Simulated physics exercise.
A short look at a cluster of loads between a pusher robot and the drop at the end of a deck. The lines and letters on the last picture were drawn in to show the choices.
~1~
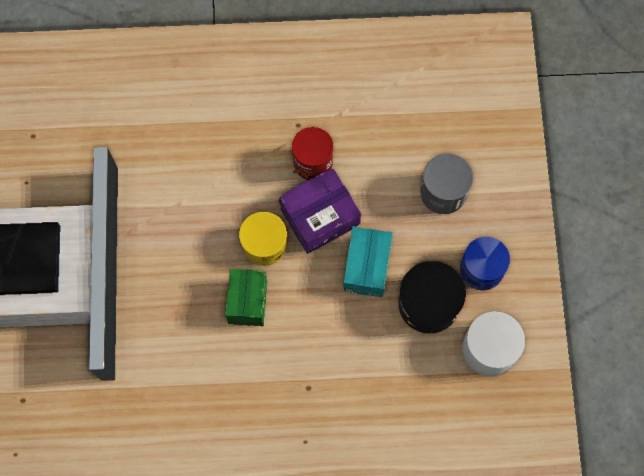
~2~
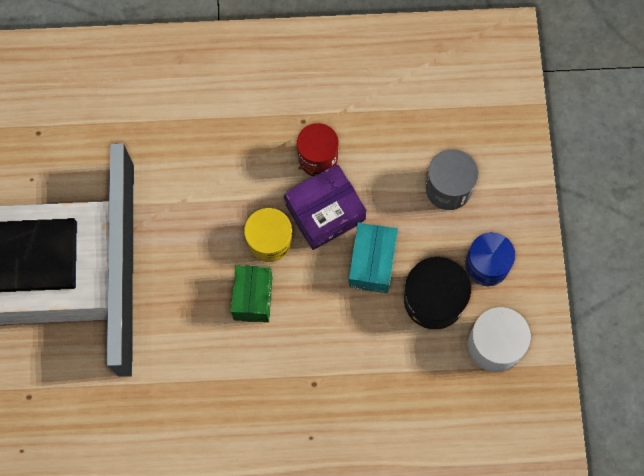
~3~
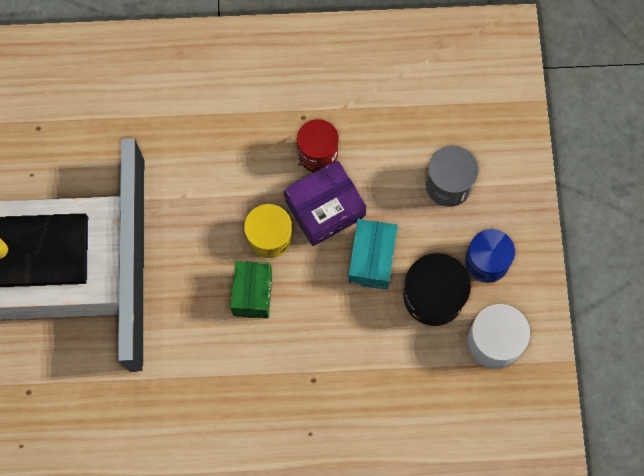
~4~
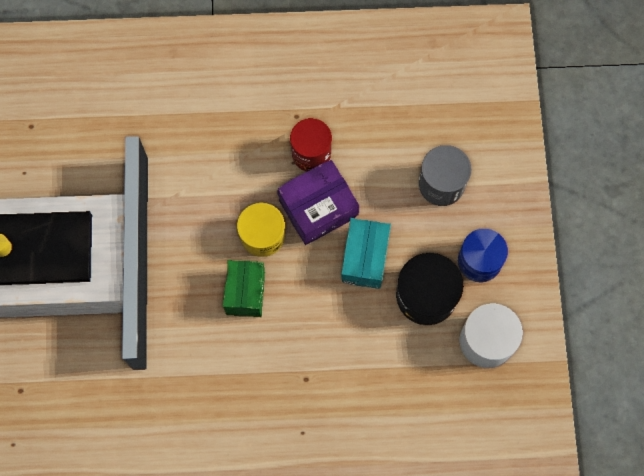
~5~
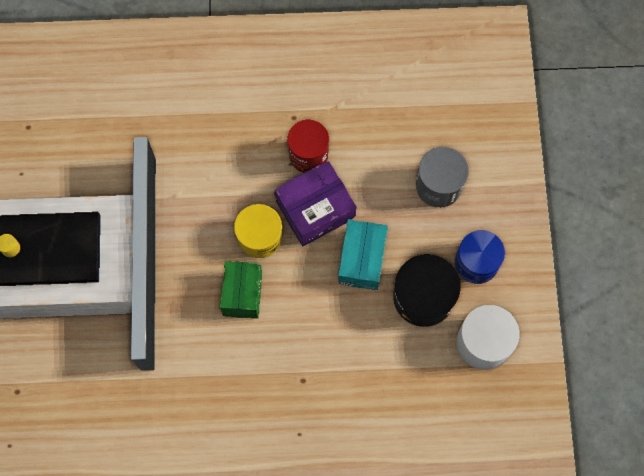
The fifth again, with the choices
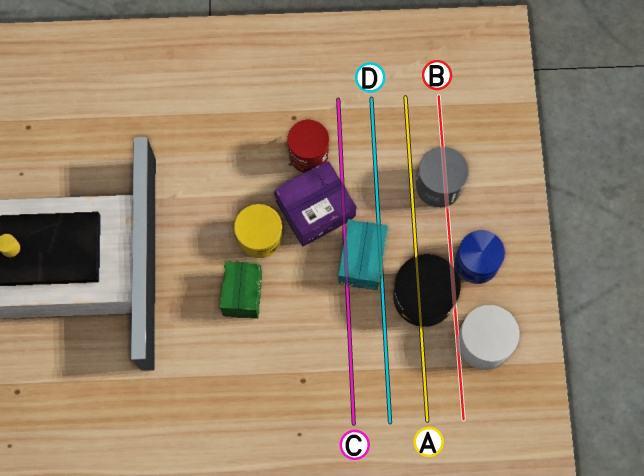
The clip shows a pusher robot with a wide gray blade on a wooden deck, edging slowly rightward toward a cluster of colored pails, boxes and canisters, which stay in place as a gap remains between them and the blade.
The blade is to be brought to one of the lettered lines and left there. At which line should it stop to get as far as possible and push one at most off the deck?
It should halt at B.
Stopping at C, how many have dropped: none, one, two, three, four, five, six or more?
The count is none.
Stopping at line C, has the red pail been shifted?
By then, yes.
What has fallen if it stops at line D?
It is the white canister.
On the marked copy, A at (416, 252); B at (451, 251); C at (346, 254); D at (380, 253).
With B. Early on, robot (169, 244); green parcel (282, 288); purple box (328, 200).
Further on, robot (282, 239); blue canister (496, 249); white canister (500, 349).
At the end, robot (367, 236); blue canister (554, 256); grey pail (530, 175); none fallen.
As for the rest, A is within the limit but short; C is within the limit but short; D is within the limit but short.
